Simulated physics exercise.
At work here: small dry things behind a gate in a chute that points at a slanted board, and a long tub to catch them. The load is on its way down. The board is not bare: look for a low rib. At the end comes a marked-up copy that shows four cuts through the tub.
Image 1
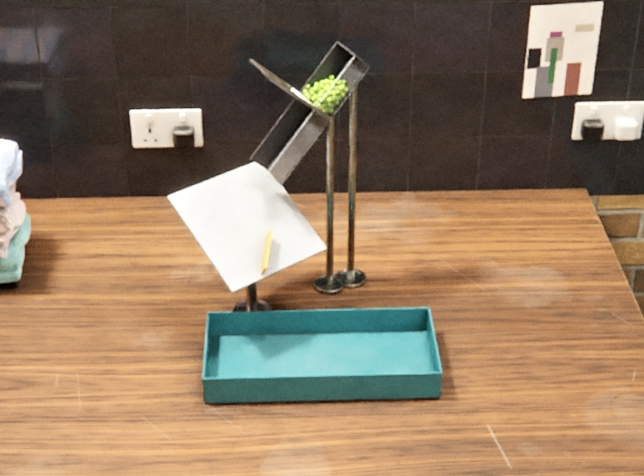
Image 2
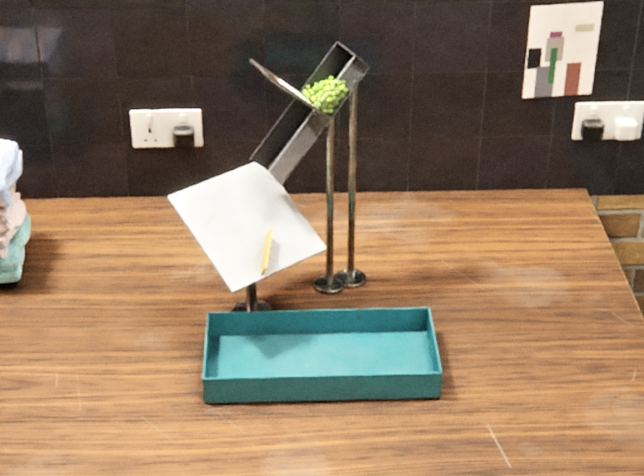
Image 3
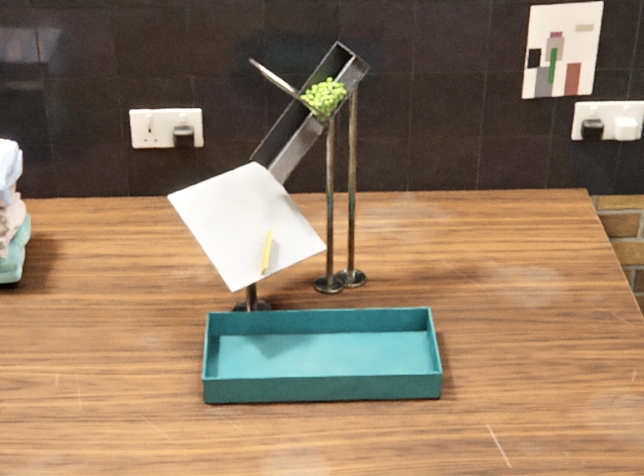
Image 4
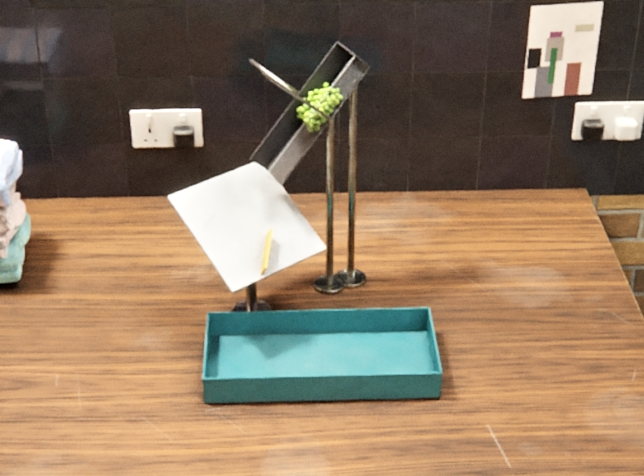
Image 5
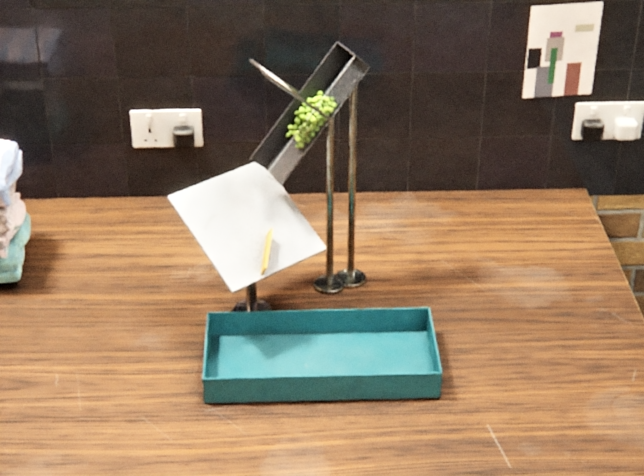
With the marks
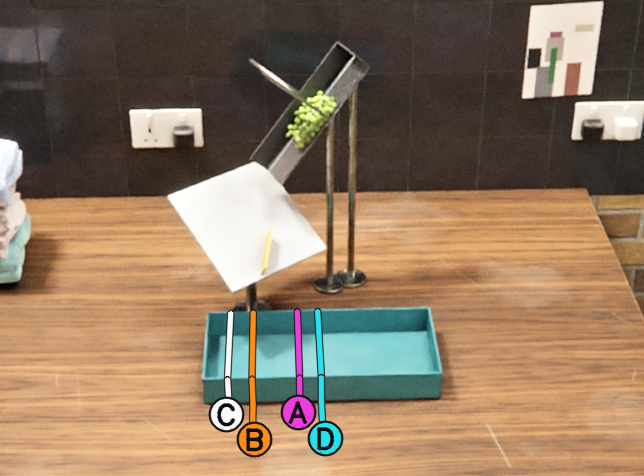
A bright green cluster of dried peas sits high in a dark, steeply sloping chute on thin metal stands, on a wood-grain table before a dark tiled wall, seen from the front. Below it are a tilted white board with a small yellow rib and an empty teal tub. The raised gate swings slightly, then the peas slide down leftward, spreading along the chute, while the camera stays still.
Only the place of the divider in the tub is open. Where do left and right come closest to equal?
Choose B.
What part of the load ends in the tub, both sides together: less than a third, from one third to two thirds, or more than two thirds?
More than two thirds.
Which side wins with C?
The right side.
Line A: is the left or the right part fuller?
More lands on the left.
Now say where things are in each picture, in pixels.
The first picture shows load behind the gate near (327, 96), dried peas; lip of the chute near (273, 177), sloping steeply.
The second picture shows middle of the board near (248, 222), tilted fairly steeply; middle of its low edge near (281, 269); of its high edge near (217, 177).
The third picture shows front corners of the tub near (203, 378) and (441, 373), empty; front of the load near (319, 118).
The fourth picture shows middle of the load near (317, 109); its front near (311, 130), close to a quarter of the way to the lip; rib from (272, 228) to (266, 268).
The fifth picture shows middle of the load near (309, 116); its front near (298, 146), close to half of the way to the lip.
On the marked copy, line A crosses the front rim at (299, 376); line B crosses the front rim at (251, 377); line C crosses the front rim at (227, 378); line D crosses the front rim at (321, 376).
If A is chosen, of what is caught, the bulk on the left of the divider, a small share on the right.
If B is chosen, of what is caught, close to half on the left of the divider, close to half on the right.
If C is chosen, of what is caught, a small share on the left of the divider, the bulk on the right.
If D is chosen, of what is caught, the bulk on the left of the divider, a small share on the right.
